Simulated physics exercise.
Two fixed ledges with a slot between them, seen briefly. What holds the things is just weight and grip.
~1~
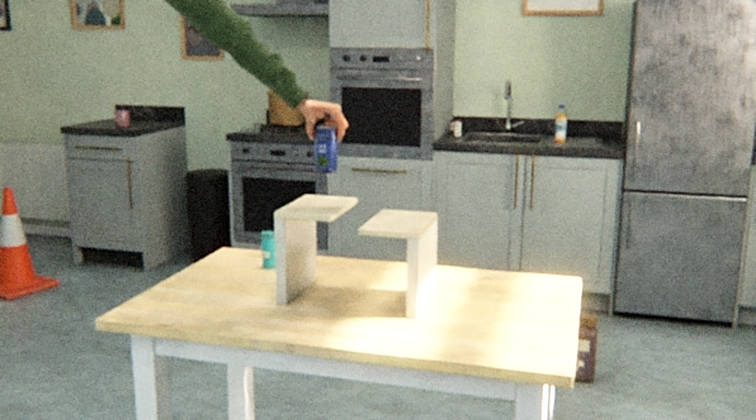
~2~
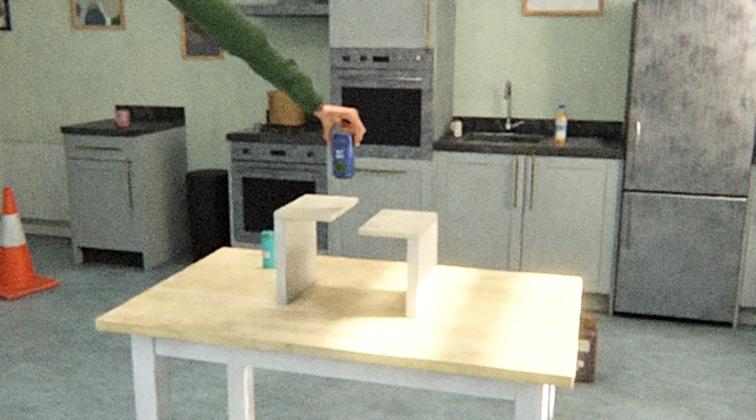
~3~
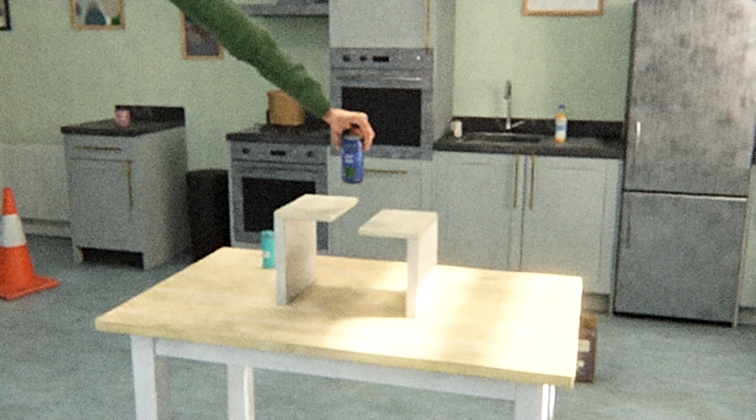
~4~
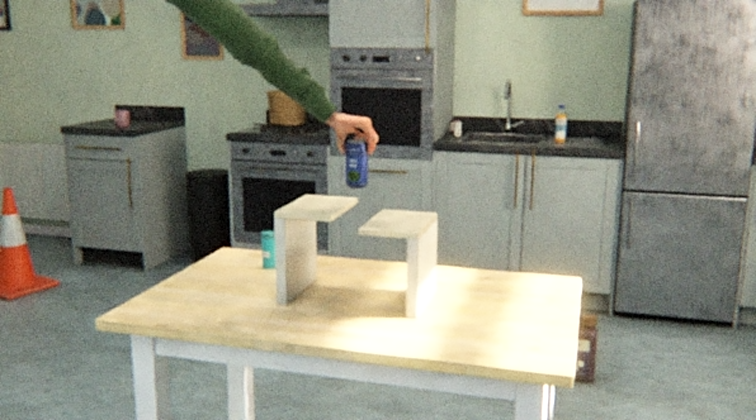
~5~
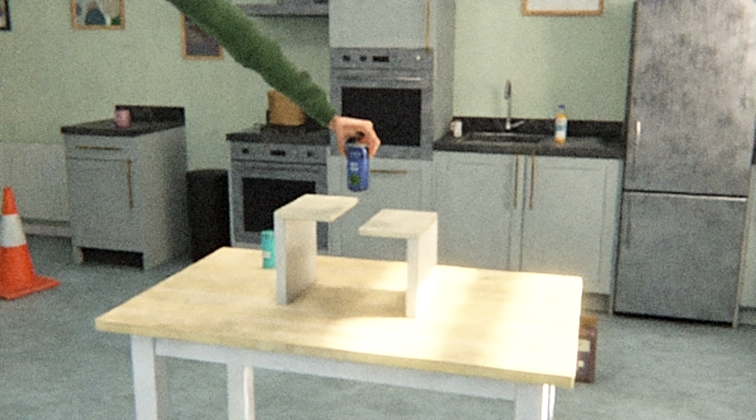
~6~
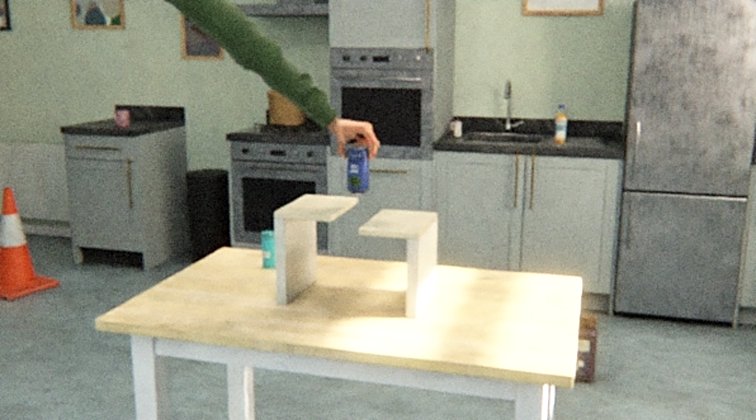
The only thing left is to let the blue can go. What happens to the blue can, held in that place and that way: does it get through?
It makes it through.
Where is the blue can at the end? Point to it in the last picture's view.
It finishes at around (358, 275).
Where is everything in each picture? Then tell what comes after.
In the first picture, on its way; blue can (326, 150); turquoise shaker (269, 250).
In the second picture, on its way; blue can (343, 156); turquoise shaker (269, 250).
In the third picture, on its way; blue can (353, 160); turquoise shaker (269, 250).
In the fourth picture, on its way; blue can (357, 164); turquoise shaker (269, 250).
In the fifth picture, held still over the gap; blue can (358, 168); turquoise shaker (269, 250).
In the sixth picture, held still over the gap; blue can (358, 170); turquoise shaker (269, 250).
Then, 0.20 s on from there, blue can shifted about its own width near (358, 188).
Then, 0.30 s on from there, blue can shifted well along near (358, 240).
Then, 0.40 s on from there, blue can shifted well along near (358, 266).
Then, 0.60 s on from there, blue can shifted well along near (358, 275).
In the end, moved from the start, blue can; turquoise shaker unmoved. At the end, from the last picture's camera, blue can near (358, 276). The can goes down the gap.
